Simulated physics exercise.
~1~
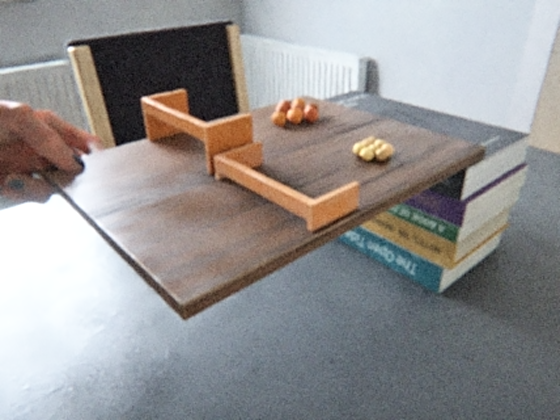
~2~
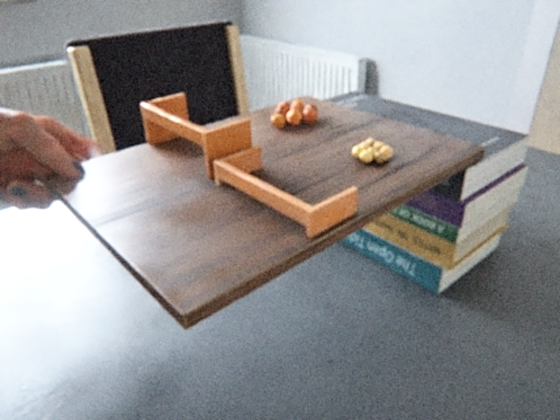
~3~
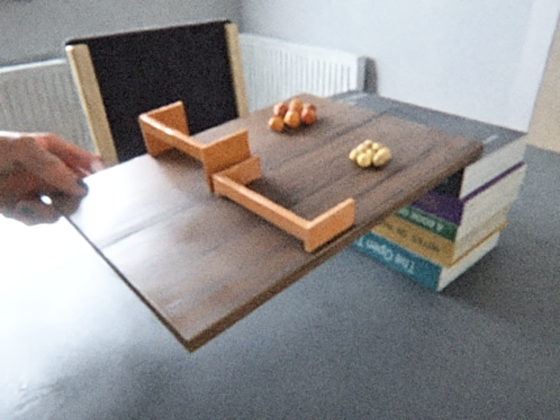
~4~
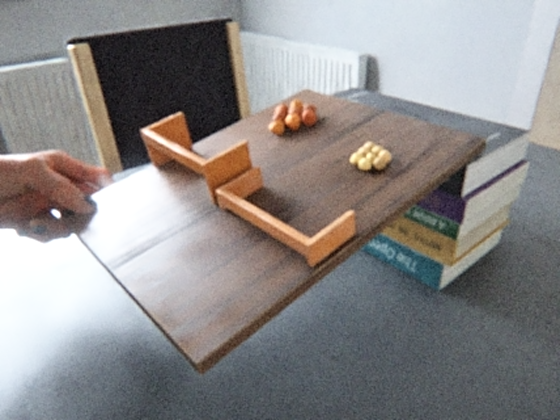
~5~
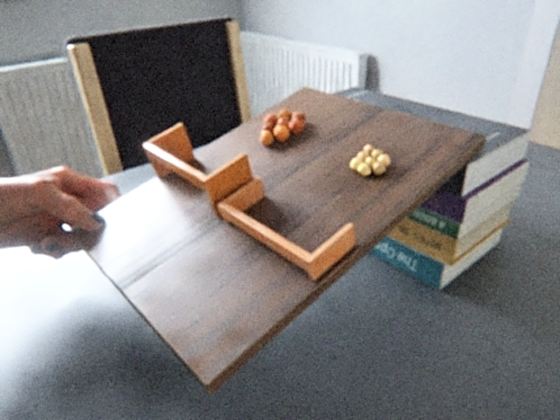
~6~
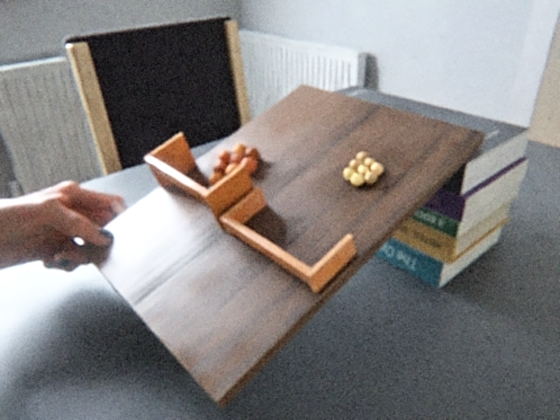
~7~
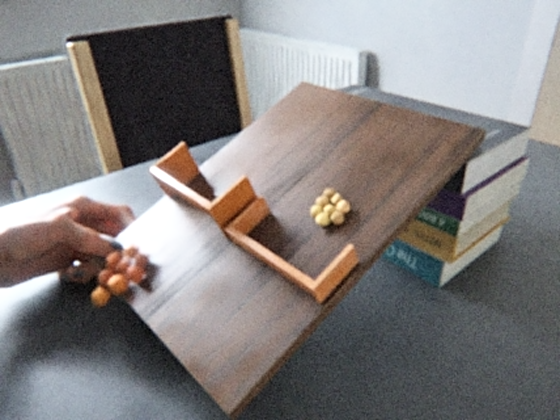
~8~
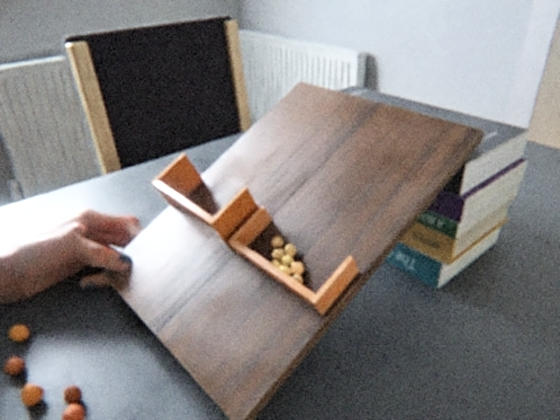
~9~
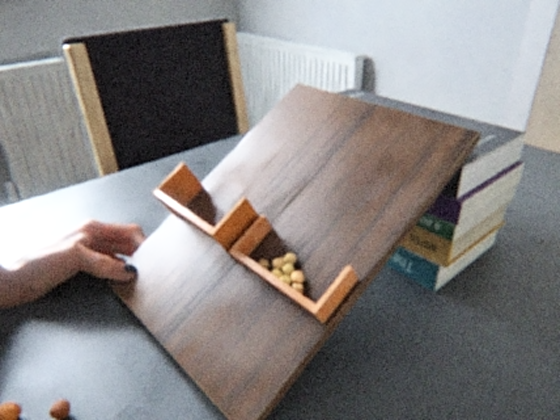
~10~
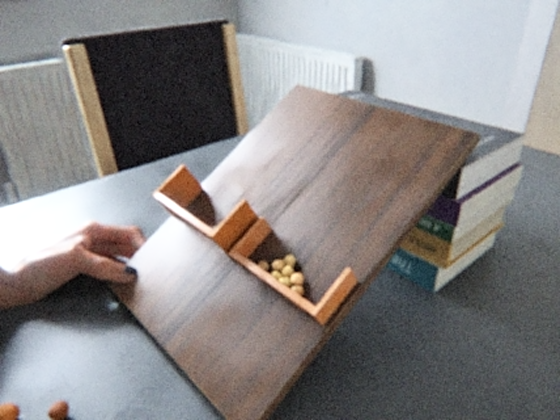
A hand at the left holds one end of a dark brown wooden board whose far end rests on a pile of books at the right, seen from slightly above on a grey table, with a black-backed chair and a radiator behind. Two raised orange strips stand on the board, below a reddish-orange cluster and a pale yellow cluster of small balls. The hand lowers its end, and the board tilts steadily. The orange balls slide first, pass under their strip and spill onto the table. The yellow balls follow and stop, gathered behind the nearer strip, as the board rests steeply sloped.
